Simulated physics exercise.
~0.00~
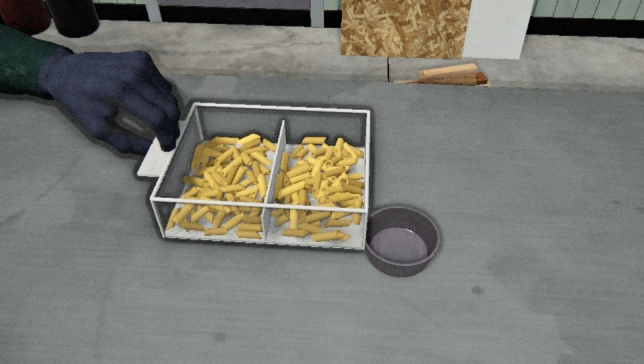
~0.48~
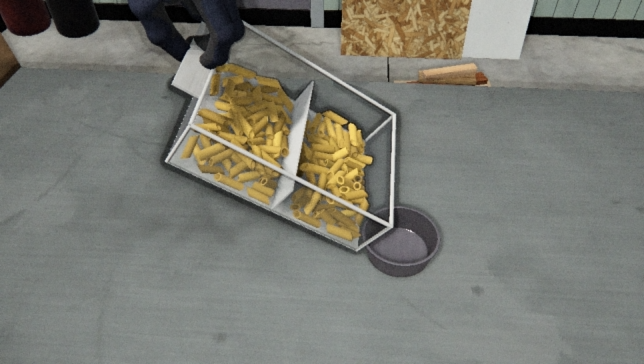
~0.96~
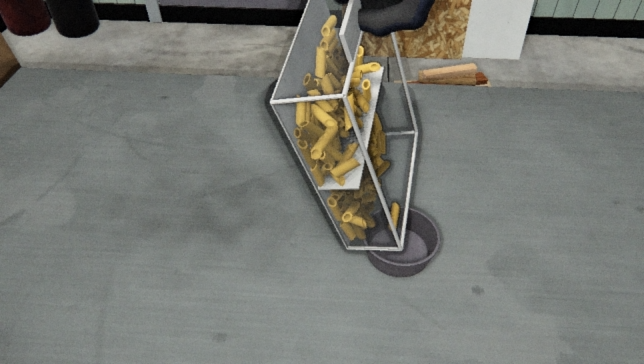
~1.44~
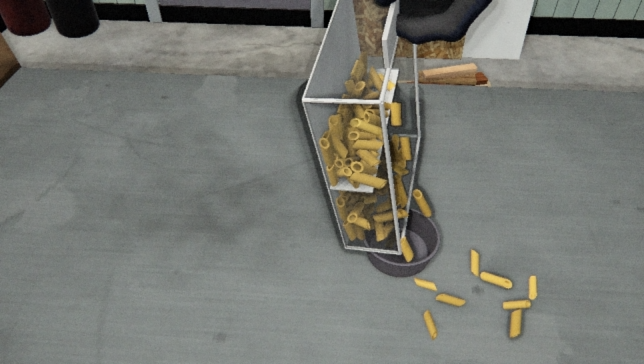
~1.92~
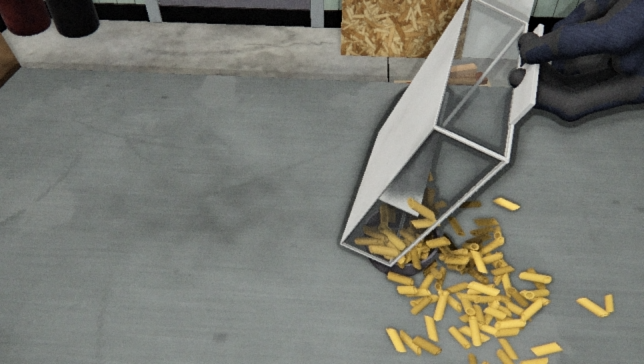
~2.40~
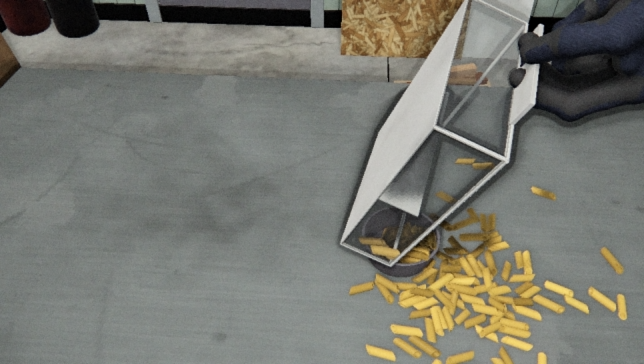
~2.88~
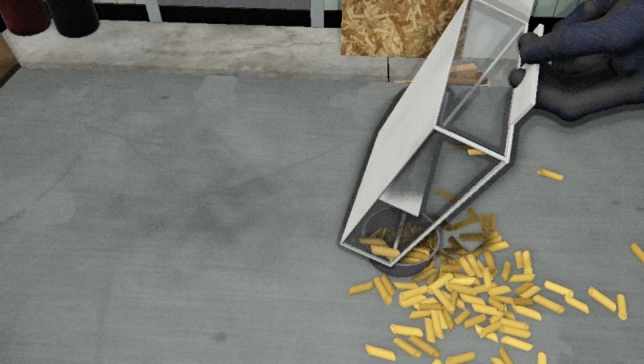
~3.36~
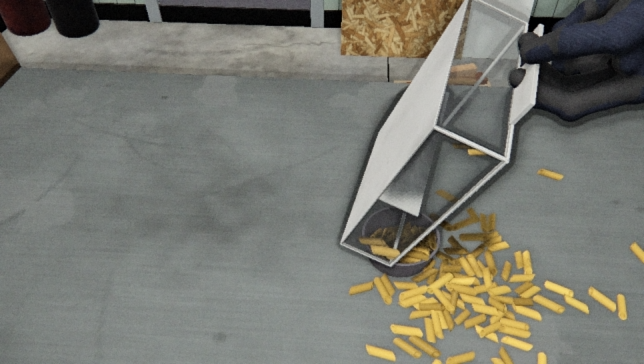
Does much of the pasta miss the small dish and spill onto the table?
Yes, most of the pasta ends up scattered on the table to the right of and below the dish. A smaller but noticeable share comes to rest in the dish.
Gloved hand tilting a divided tray of dry pasta over a small round dish, most pieces scattering across the grey table.
